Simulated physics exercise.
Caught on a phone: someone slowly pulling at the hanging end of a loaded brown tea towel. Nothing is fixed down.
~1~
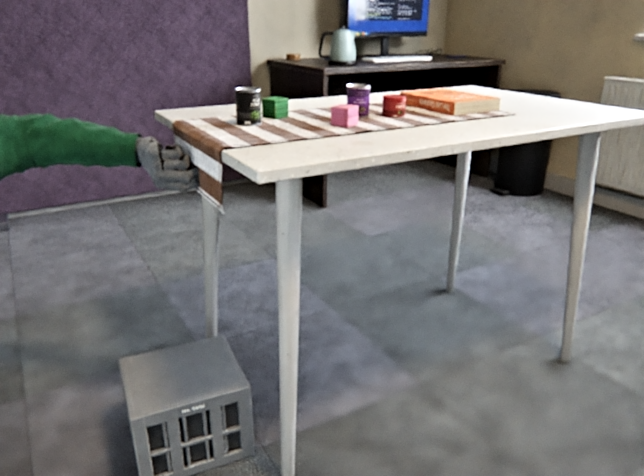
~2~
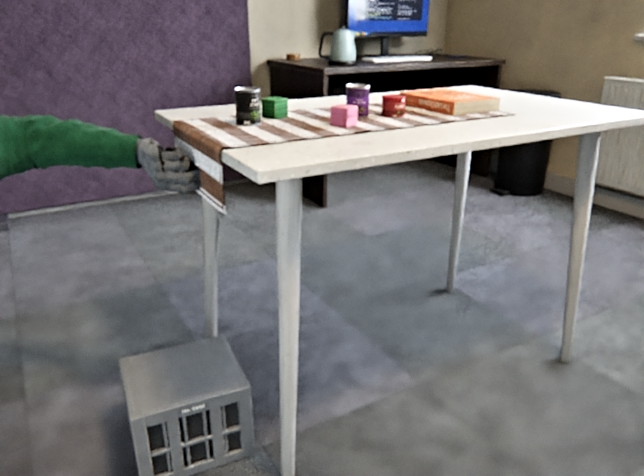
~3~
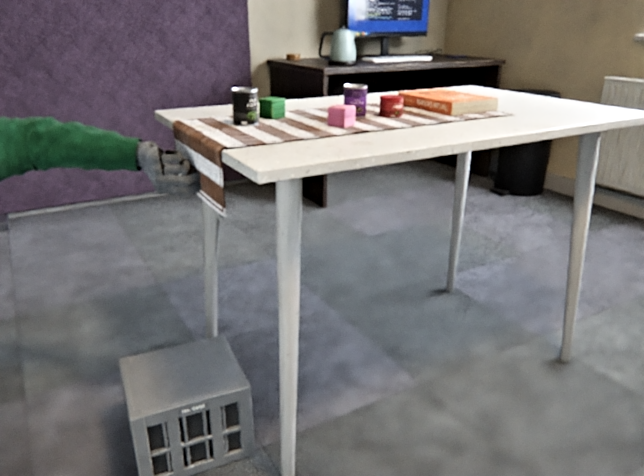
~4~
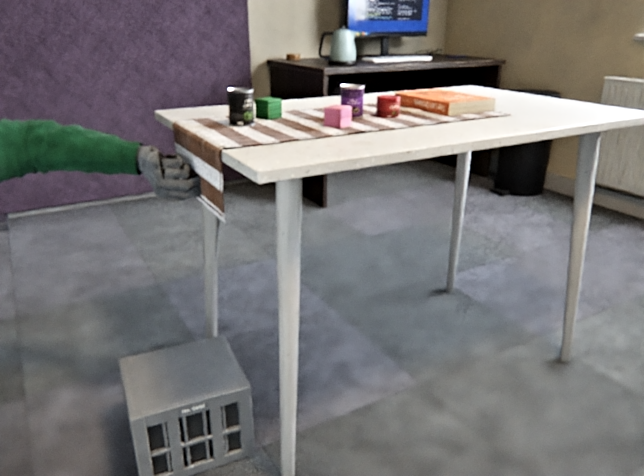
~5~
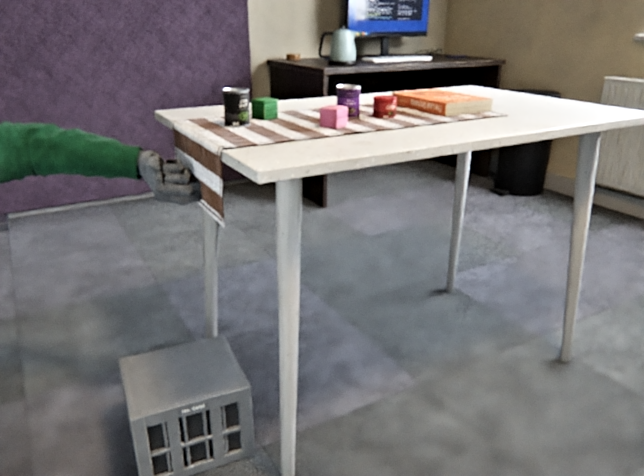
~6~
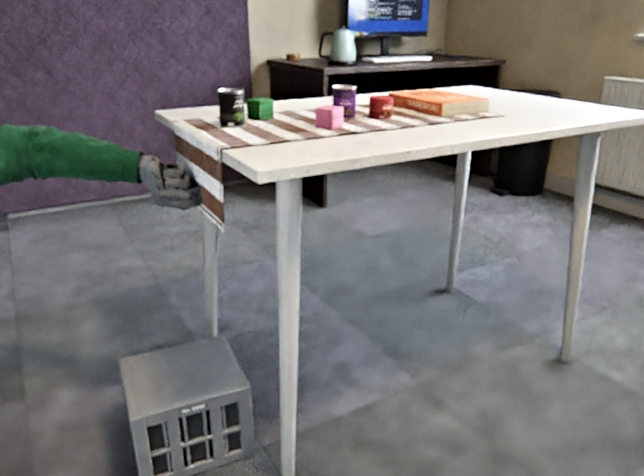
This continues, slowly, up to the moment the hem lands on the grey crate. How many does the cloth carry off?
Over the edge go four.
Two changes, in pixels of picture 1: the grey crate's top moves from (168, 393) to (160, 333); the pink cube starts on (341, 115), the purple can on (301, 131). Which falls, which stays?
The pink cube stays on; the purple can drops off.
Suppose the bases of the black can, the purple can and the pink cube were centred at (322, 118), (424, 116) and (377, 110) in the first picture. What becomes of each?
The black can is carried off, the purple can keeps its place on top, the pink cube holds on.
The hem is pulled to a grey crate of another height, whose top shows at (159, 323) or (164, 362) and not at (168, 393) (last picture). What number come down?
It would be 2 and 3.
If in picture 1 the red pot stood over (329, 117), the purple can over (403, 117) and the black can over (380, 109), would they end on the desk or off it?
The red pot tumbles off, the purple can does not fall, the black can remains up.
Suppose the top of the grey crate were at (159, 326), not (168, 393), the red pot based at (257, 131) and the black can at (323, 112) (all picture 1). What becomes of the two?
The red pot comes down; the black can survives.
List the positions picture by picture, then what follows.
The first frame shows hem (224, 214); black can (248, 89); green cube (275, 98); pink cube (345, 106); purple can (358, 85); red pot (394, 96); top of the crate (168, 393).
The second frame shows hem (227, 215); black can (247, 89).
The third frame shows hem (226, 218); green cube (272, 98).
The fourth frame shows hem (225, 222); pink cube (338, 107); top of the crate (168, 393).
The fifth frame shows hem (224, 228); purple can (349, 86).
The sixth frame shows hem (225, 233); black can (230, 90); green cube (260, 99); pink cube (330, 107); purple can (345, 86); red pot (381, 97).
A little later, hem near (204, 292); black can and green cube gone.
Next, hem near (206, 341); black can, green cube and pink cube gone.
When it is over, hem on the crate; black can, green cube, pink cube and purple can gone. The desk loses four.
